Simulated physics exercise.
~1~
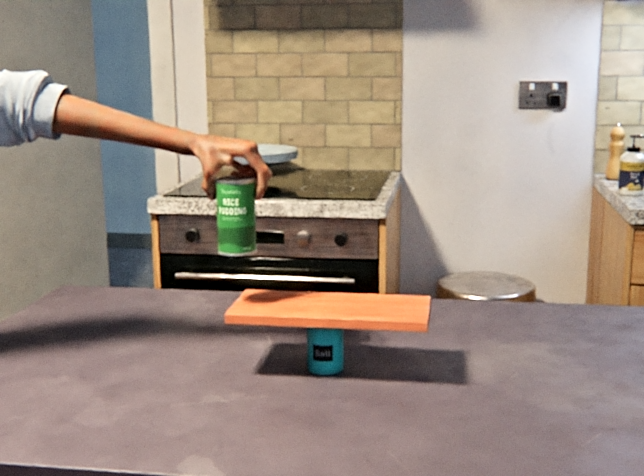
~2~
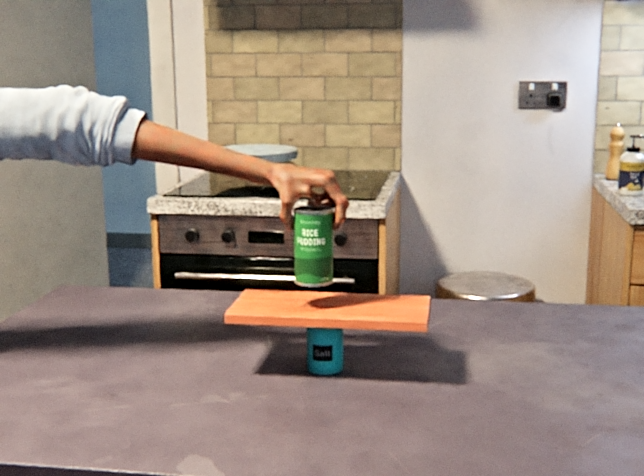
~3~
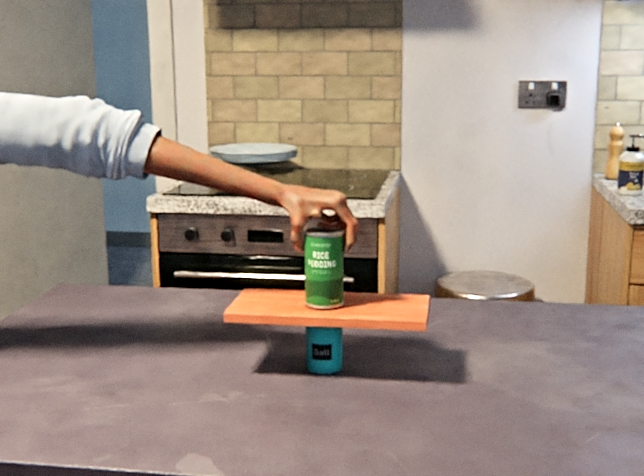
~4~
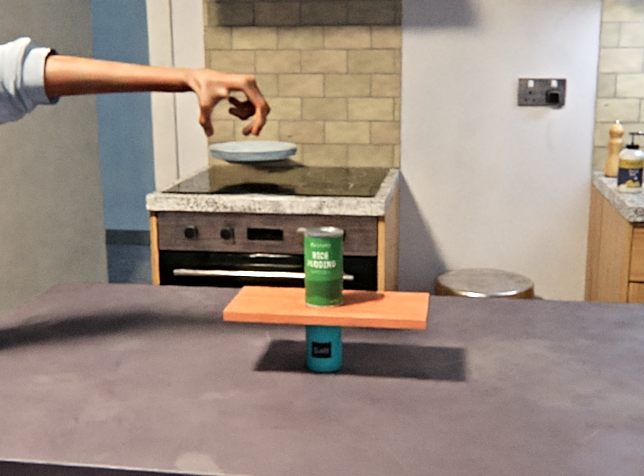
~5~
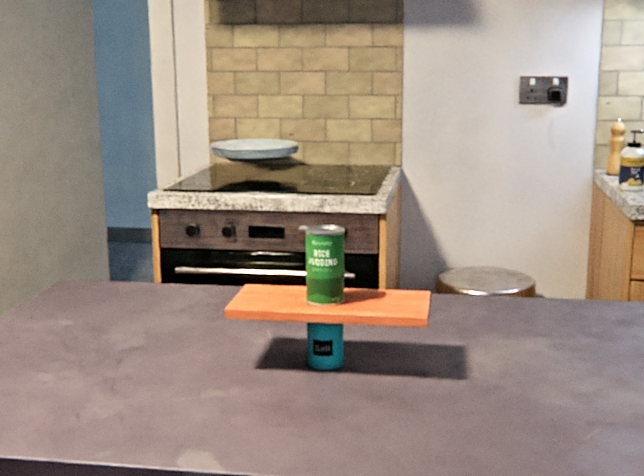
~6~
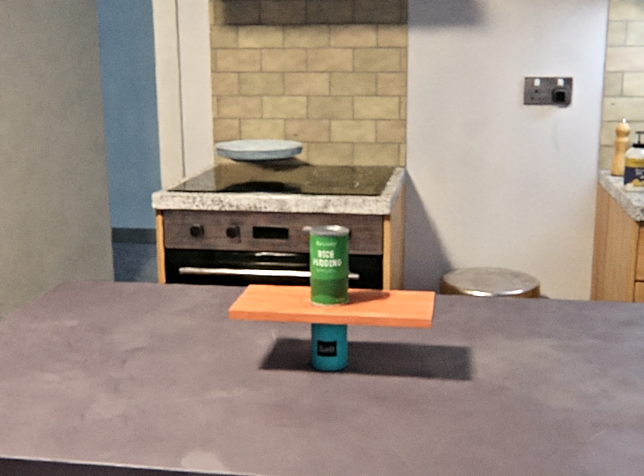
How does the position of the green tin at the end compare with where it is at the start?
At the start the green tin is held in the air above the left part of the orange board. By the end it is further right and lower, standing upright on the board near its middle, above the turquoise jar.
The video shows a hand carrying a green tin rightward over an orange board balanced on a turquoise jar in a kitchen, then lowering it upright onto the board. The hand lets go and withdraws, and the stack stays balanced.
